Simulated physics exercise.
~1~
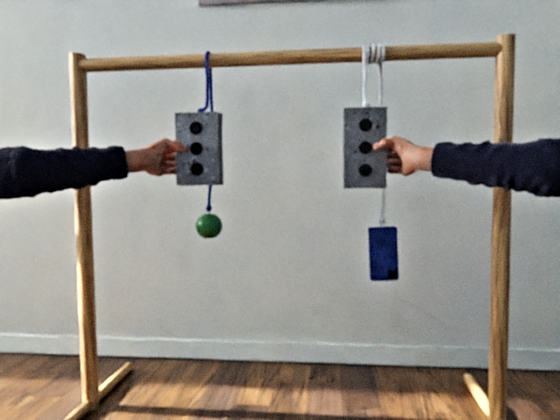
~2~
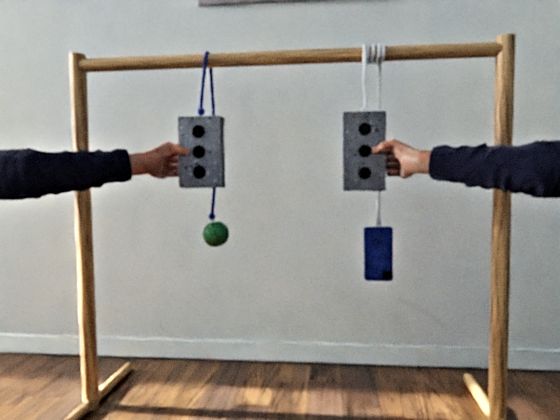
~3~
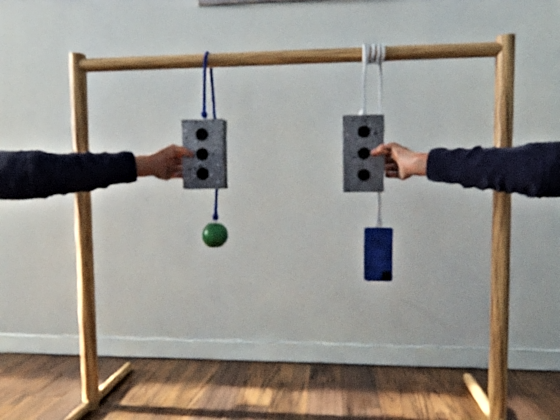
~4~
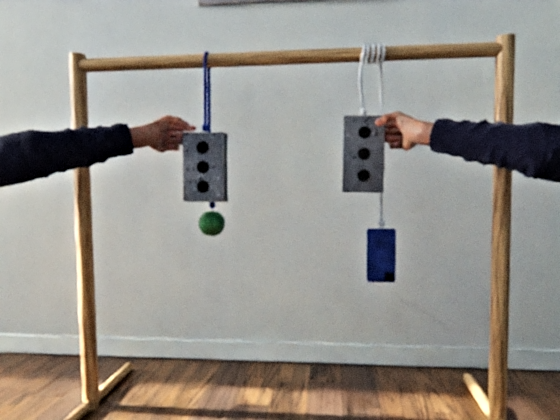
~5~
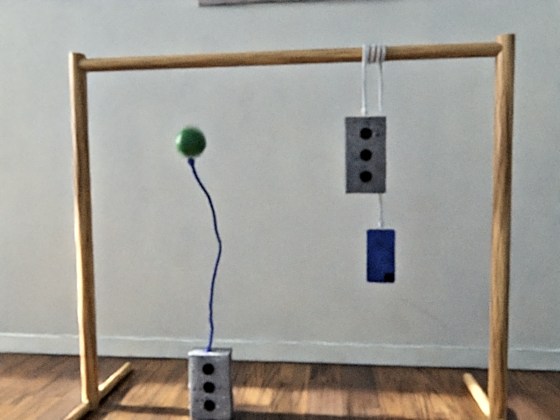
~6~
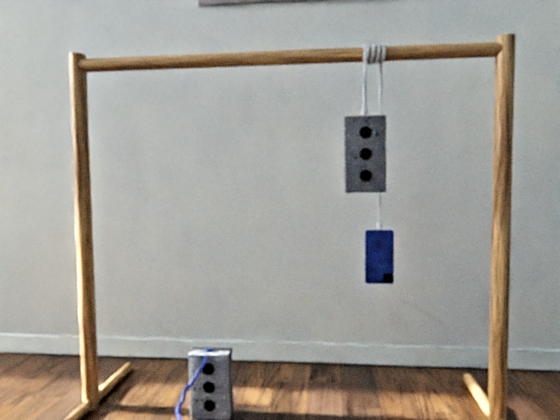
The left gray paver, hung over a wooden rail by a blue cord with a green ball as counterweight, dropped to the floor once two hands let go, whipping the ball upward, while the right paver stayed hanging above its blue block.
